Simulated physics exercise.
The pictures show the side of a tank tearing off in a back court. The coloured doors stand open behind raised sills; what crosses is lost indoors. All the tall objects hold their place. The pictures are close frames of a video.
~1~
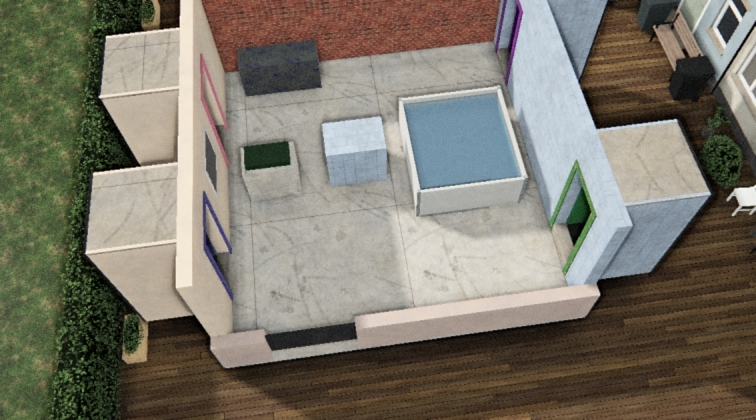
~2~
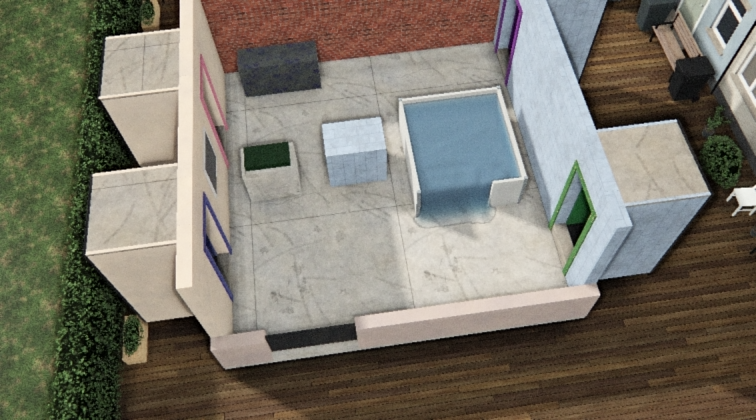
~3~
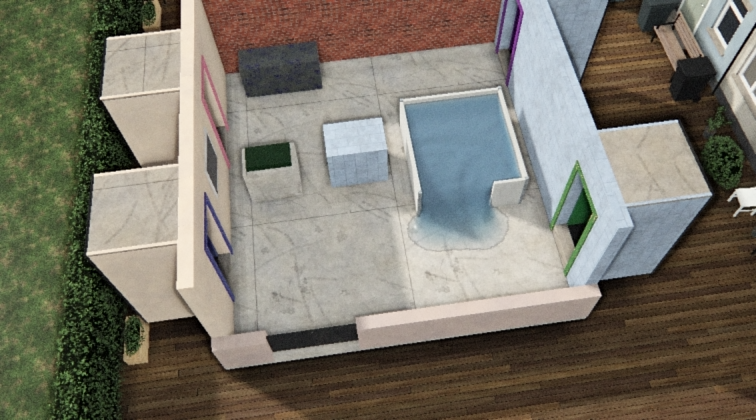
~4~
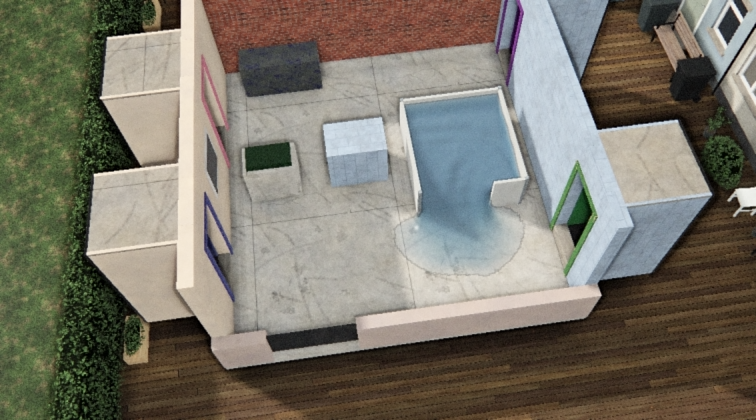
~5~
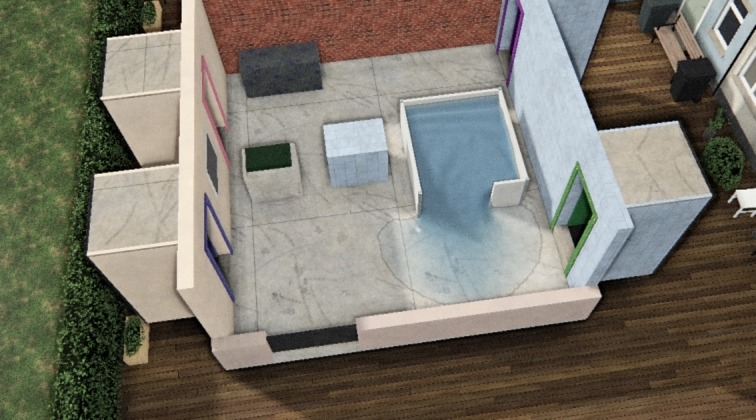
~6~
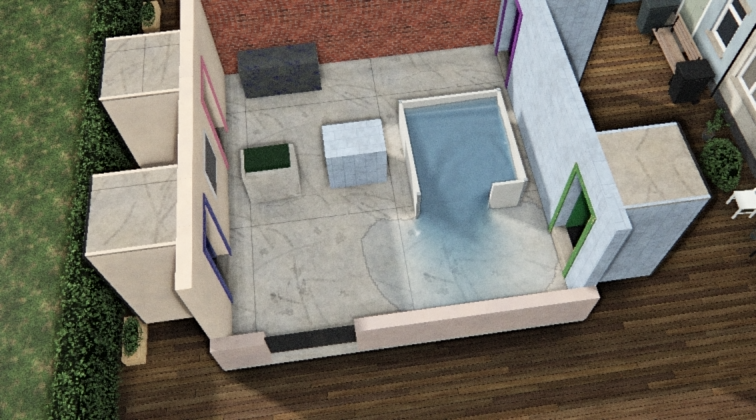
A walled water tank in a courtyard losing part of its front side, water pouring out and spreading across the pale floor.
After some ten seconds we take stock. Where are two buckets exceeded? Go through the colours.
In the end: The purple door stays under that; the pink door stays under that; the green door stays under that; the blue door takes more than that.
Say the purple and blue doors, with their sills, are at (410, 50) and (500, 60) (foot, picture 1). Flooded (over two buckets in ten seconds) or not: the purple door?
Purple stays under.
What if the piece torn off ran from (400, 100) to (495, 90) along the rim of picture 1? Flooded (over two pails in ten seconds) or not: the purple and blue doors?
In short: The purple door lets more in; the blue door lets less in.
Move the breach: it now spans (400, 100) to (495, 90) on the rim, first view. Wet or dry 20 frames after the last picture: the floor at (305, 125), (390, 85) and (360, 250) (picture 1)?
In that order: Covered, covered, free of water.
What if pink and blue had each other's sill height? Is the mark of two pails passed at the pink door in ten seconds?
One by one: Pink stays under.
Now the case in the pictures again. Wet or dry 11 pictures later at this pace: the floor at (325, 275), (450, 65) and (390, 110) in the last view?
As listed: Flooded, no water, dry.
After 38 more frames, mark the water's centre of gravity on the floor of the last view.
Roughly at (391, 216).
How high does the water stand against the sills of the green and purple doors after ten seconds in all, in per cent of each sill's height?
About 40 and 30 per cent.
A moment on, water covers 25 % of the floor; the purple door not reached, the pink door not reached, the green door wet at the sill, nothing in, the blue door not reached.
Next, water covers 35 % of the floor; the purple door not reached, the pink door not reached, the green door wet at the sill, nothing in, the blue door not reached.
Then, water covers 50 % of the floor; the purple door wet at the sill, nothing in, the pink door not reached, the green door under two buckets in, the blue door over two buckets in.
Later, water covers 80 % of the floor; the purple door wet at the sill, nothing in, the pink door wet at the sill, nothing in, the green door under two buckets in, the blue door far over two buckets in.
In the end, water covers 95 % of the floor; the purple door wet at the sill, nothing in, the pink door wet at the sill, nothing in, the green door under two buckets in, the blue door far over two buckets in.
